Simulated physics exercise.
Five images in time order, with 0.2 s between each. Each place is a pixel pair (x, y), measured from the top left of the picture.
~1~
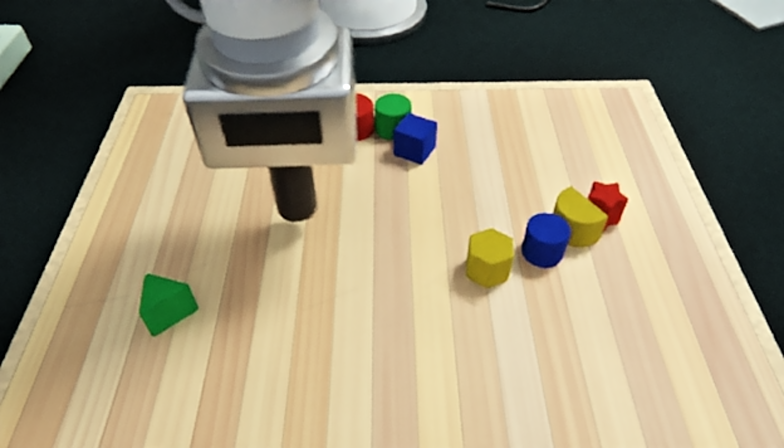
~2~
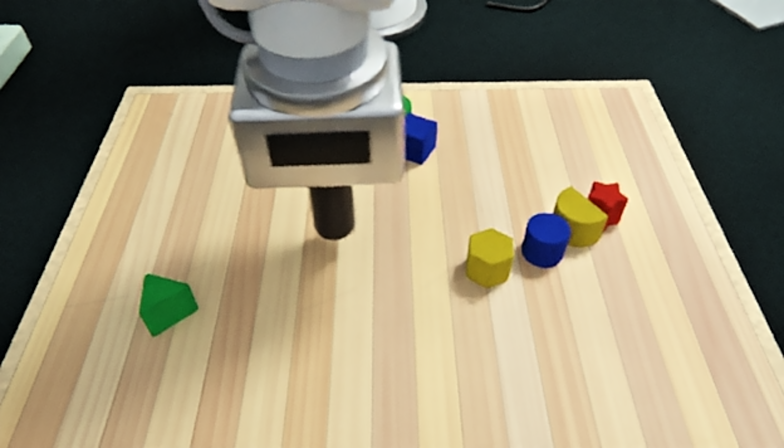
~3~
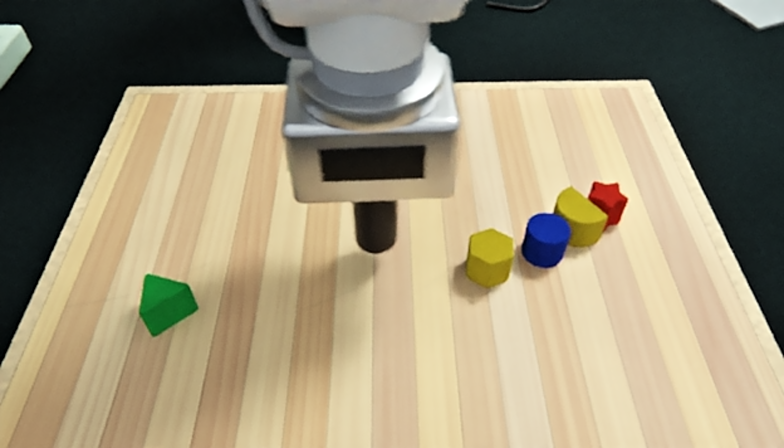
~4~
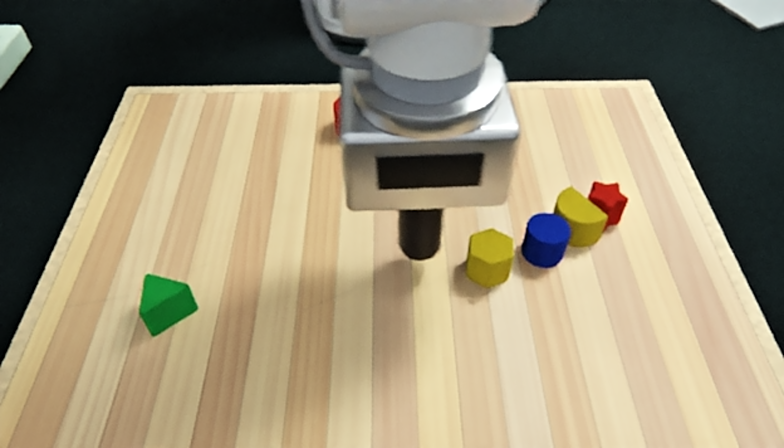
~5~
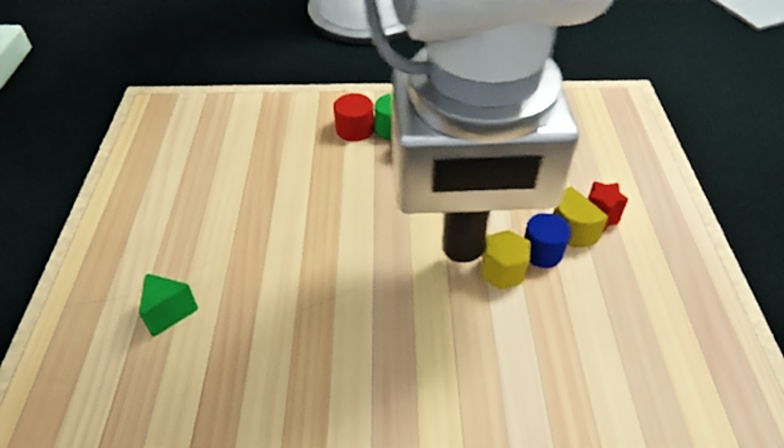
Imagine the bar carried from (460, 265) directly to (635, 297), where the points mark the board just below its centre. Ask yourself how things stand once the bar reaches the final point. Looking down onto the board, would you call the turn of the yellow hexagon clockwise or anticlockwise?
From above, the turn goes clockwise.
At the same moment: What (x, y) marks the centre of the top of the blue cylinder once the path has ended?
It should be at (598, 231) by then.
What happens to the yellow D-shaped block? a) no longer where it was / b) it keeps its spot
a
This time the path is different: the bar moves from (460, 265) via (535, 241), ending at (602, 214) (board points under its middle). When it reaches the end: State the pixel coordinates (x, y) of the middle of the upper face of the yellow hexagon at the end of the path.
The centre of its top face lies at (543, 258).
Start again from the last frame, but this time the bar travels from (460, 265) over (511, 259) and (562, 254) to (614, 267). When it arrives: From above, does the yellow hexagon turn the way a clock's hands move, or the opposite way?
Top view: Clockwise.
The first path, step by step. One third of the way, bar (522, 259); yellow hexagon (568, 267); blue cylinder (572, 231); yellow D-shaped block (581, 202).
Two thirds of the way, bar (583, 270); yellow hexagon (627, 288), turned 45° clockwise; blue cylinder (594, 230); yellow D-shaped block (582, 198); red star (611, 189).
At the end, bar (643, 280); yellow hexagon (674, 311), turned 75° clockwise; blue cylinder (598, 231); yellow D-shaped block (582, 198); red star (611, 189).
